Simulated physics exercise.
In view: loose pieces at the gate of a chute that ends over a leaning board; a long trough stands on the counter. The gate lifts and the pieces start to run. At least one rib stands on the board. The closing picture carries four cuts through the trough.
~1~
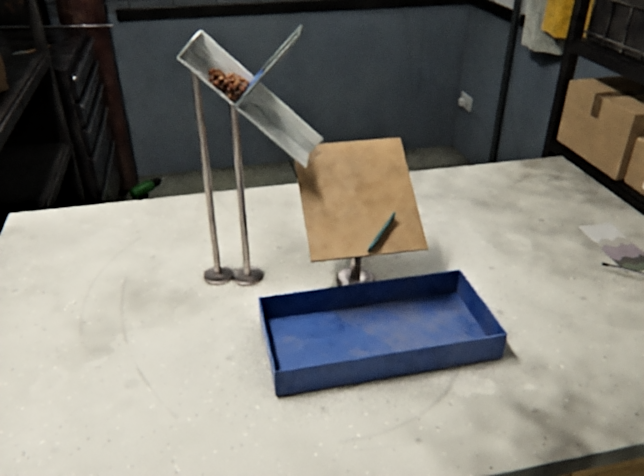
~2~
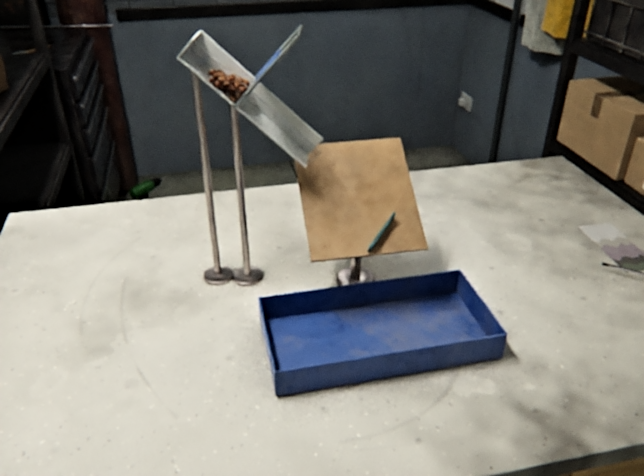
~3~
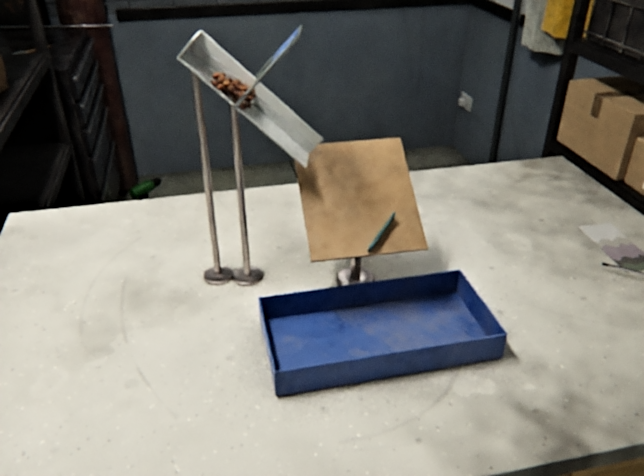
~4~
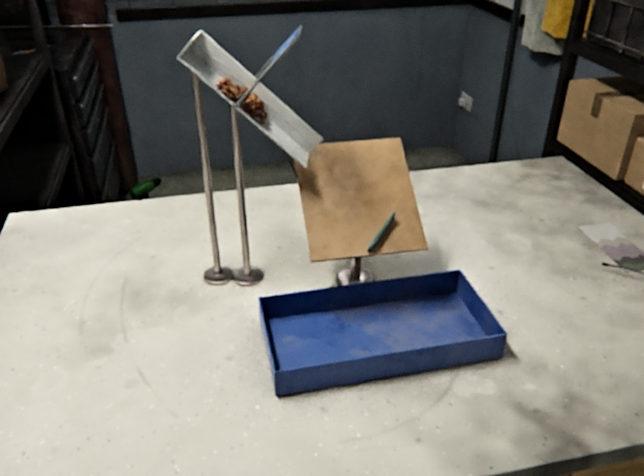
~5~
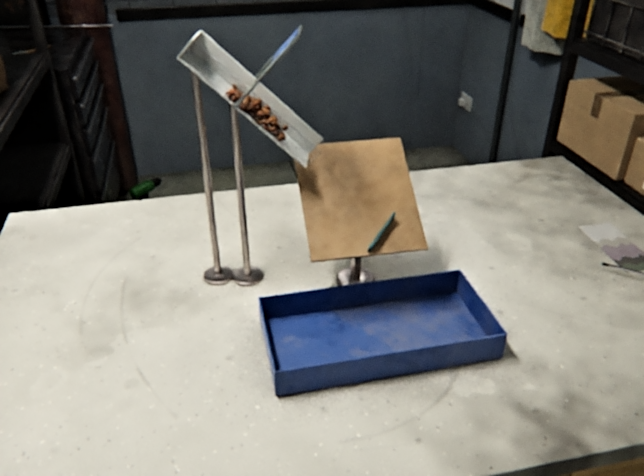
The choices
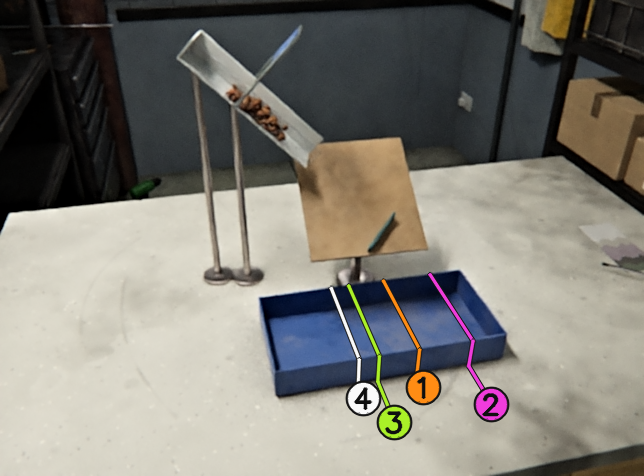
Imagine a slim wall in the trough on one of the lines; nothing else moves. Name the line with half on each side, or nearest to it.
It is 3.
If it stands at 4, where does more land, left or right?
The right side.
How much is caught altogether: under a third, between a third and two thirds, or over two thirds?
About that: Over two thirds.
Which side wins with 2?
More lands on the left.
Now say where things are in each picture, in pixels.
Load behind the gate at (231, 82), bits of dog kibble; lip of the chute at (307, 161), sloping fairly steeply, in the first frame.
Middle of the board at (358, 196), tilted fairly steeply; middle of its low edge at (371, 255); of its high edge at (347, 142), in the second frame.
Front corners of the trough at (275, 372) and (507, 334), empty; front of the load at (249, 105), in the third frame.
Middle of the load at (245, 97); its front at (262, 122), about a third of the way to the lip; rib from (395, 212) to (370, 248), in the fourth frame.
Middle of the load at (260, 113); its front at (283, 137), about two thirds of the way to the lip, in the fifth frame.
On the marked copy, line 1 crosses the front rim at (419, 348); line 2 crosses the front rim at (472, 340); line 3 crosses the front rim at (379, 355); line 4 crosses the front rim at (358, 358).
Choosing 1, of what is caught, nearly all on the left of the divider, a small part on the right.
Choosing 2, of what is caught, nearly all on the left of the divider, a small part on the right.
Choosing 3, of what is caught, about half on the left of the divider, about half on the right.
Choosing 4, of what is caught, a small part on the left of the divider, nearly all on the right.
